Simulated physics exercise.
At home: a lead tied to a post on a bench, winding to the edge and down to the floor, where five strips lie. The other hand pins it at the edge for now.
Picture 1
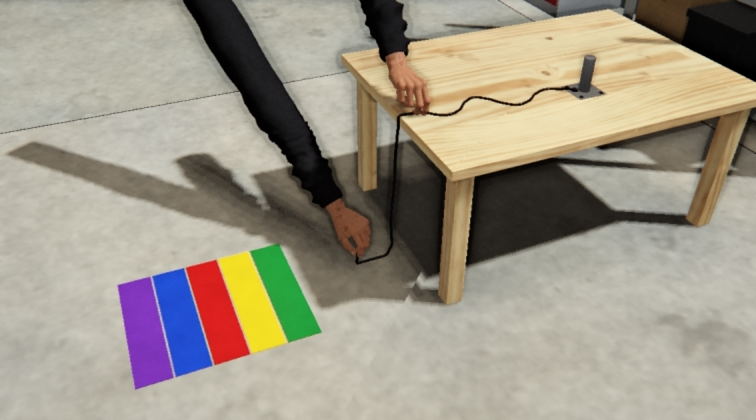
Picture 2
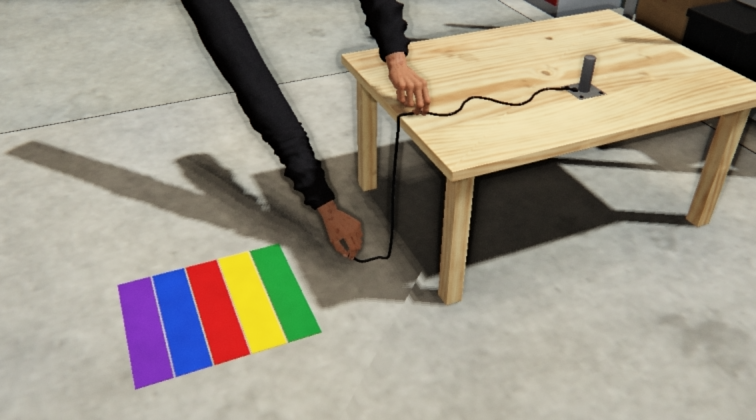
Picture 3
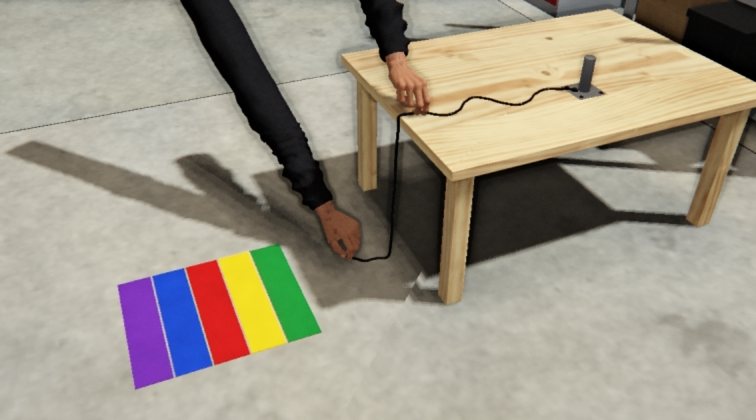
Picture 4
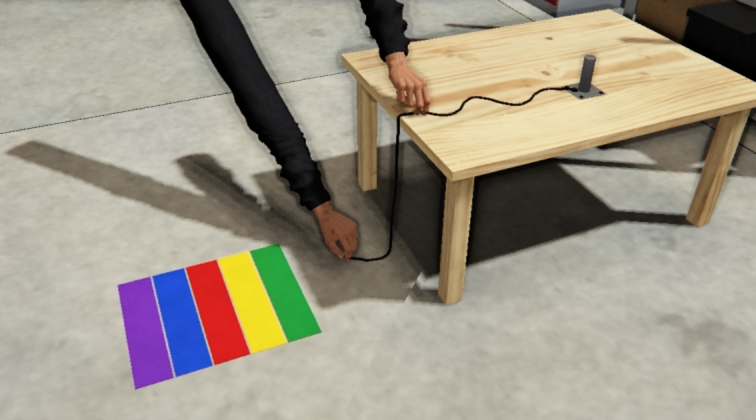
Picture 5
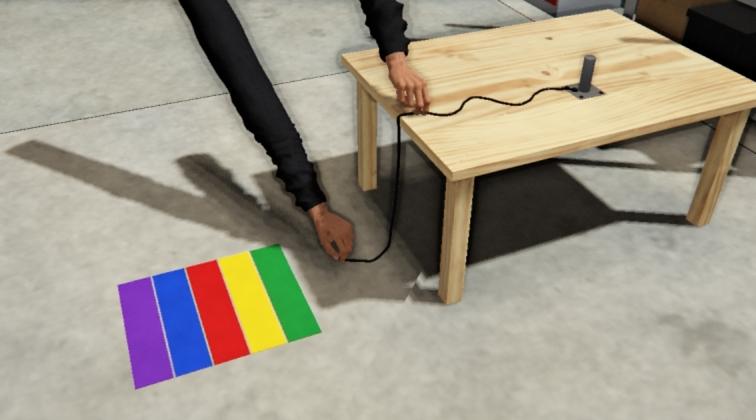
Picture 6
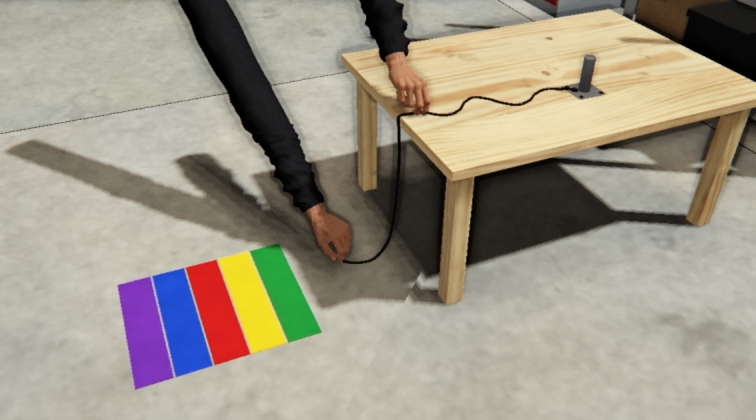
Beside a wooden bench, a hand slowly draws a dark cord's end slightly left.
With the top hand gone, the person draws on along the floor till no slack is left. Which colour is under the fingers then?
The end stops over the red strip.
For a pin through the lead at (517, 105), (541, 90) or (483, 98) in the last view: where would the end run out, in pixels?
In that order: (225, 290), (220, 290) and (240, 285).
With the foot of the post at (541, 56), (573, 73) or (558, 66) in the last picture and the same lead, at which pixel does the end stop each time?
Try by try, around (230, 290), (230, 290) and (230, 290).
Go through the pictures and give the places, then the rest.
End (357, 253); green (297, 319); yellow (262, 329); red (226, 340); blue (189, 351); purple (150, 363), in the first picture.
End (349, 256); lead through (547, 89) (500, 103) (450, 115) (398, 135) (393, 194) (391, 247), in the second picture.
End (347, 256), in the third picture.
End (344, 257); lead through (547, 89) (500, 103) (450, 115) (398, 135) (395, 194) (390, 247), in the fourth picture.
End (340, 258), in the fifth picture.
End (337, 259); lead through (547, 89) (500, 103) (450, 115) (399, 135) (397, 194) (385, 246), in the sixth picture.
A little later, end near (285, 273); over green.
Next, end near (240, 285); over yellow.
When it is tight, end near (212, 293); over red. It gets as far as the red strip.
